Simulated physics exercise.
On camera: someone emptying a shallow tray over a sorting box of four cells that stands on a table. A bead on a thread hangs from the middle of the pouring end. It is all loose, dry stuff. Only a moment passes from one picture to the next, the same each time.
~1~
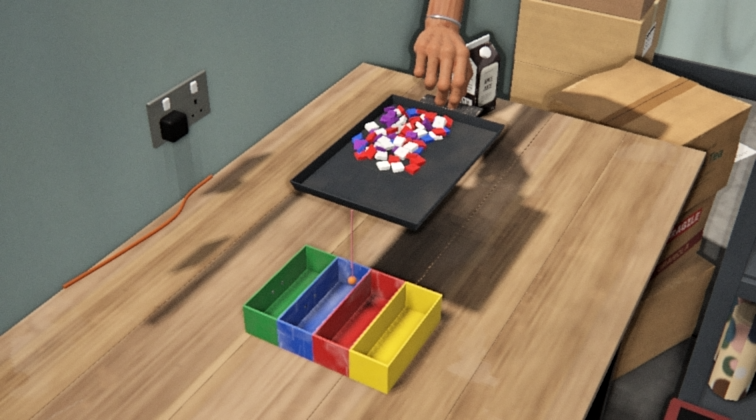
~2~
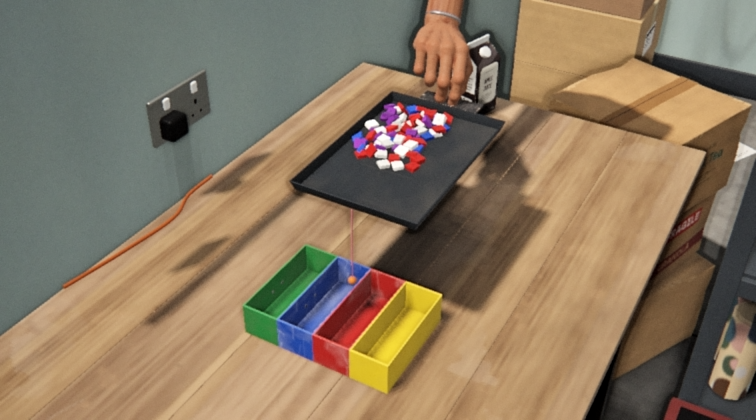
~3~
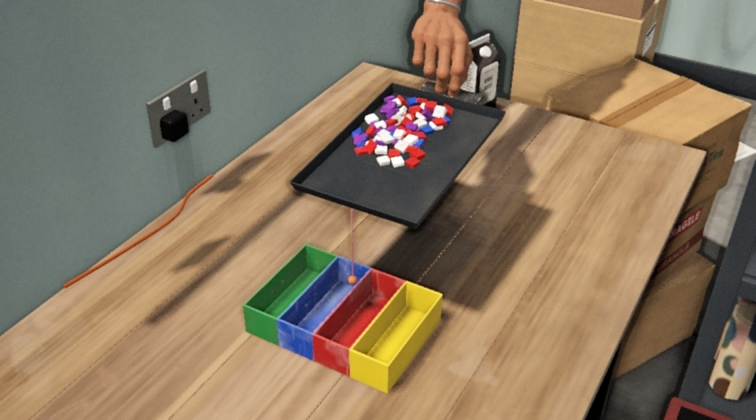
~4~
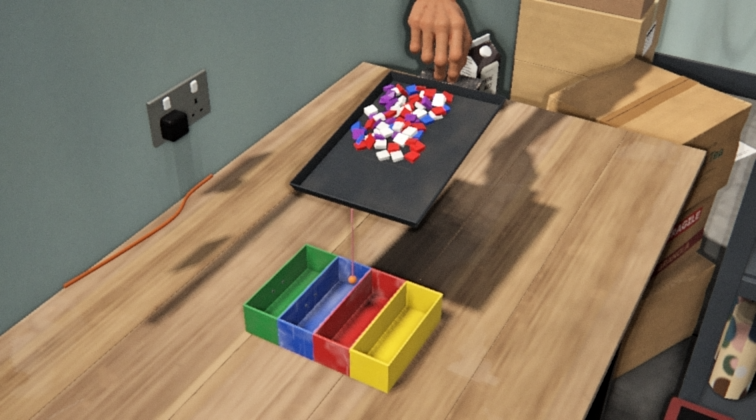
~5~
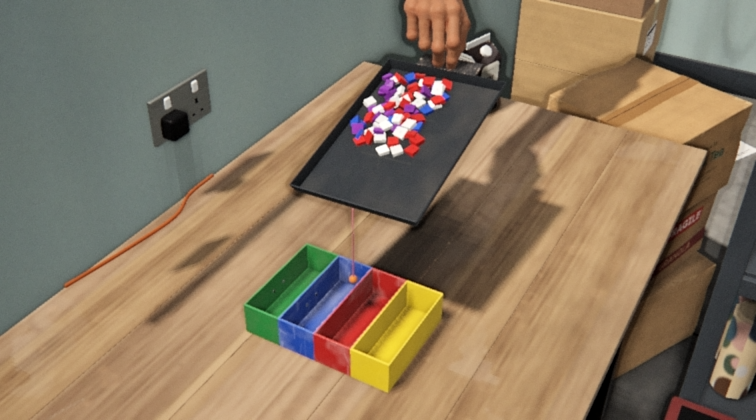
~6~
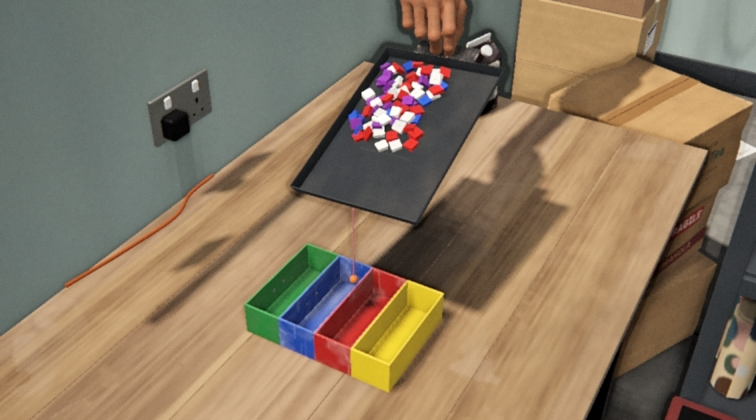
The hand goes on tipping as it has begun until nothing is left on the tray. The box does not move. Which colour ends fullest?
Most goes to the green cell.
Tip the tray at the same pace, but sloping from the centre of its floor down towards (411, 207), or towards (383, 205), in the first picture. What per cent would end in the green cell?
Near 0 % and 0 %.
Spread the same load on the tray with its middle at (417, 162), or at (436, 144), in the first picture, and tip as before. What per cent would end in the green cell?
First some 40, then 30 per cent.
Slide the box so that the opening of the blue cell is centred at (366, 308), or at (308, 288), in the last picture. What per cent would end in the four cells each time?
First some 30, then 90 per cent.
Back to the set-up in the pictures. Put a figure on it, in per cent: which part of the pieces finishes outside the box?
Some 20 per cent.
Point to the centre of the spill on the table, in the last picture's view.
At about (196, 360).
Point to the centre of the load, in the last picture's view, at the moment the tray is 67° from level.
At about (305, 203).
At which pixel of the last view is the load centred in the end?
Roughly at (281, 319).
Shortly afterwards, tray tipped steeply; near half on the tray; a little in the green cell; only a few in the blue cell; near half falling or outside the box.
Next, tray tipped past a quarter turn; near half in the green cell; near a quarter in the blue cell; only a few in the red cell; near a quarter falling or outside the box.
Some moments later, tray tipped past a quarter turn; near half in the green cell; near a quarter in the blue cell; a little in the red cell; near a quarter falling or outside the box.
In the end, tray tipped past a quarter turn; near half in the green cell; near a quarter in the blue cell; a little in the red cell; none at all in the yellow cell; near a quarter outside the box.
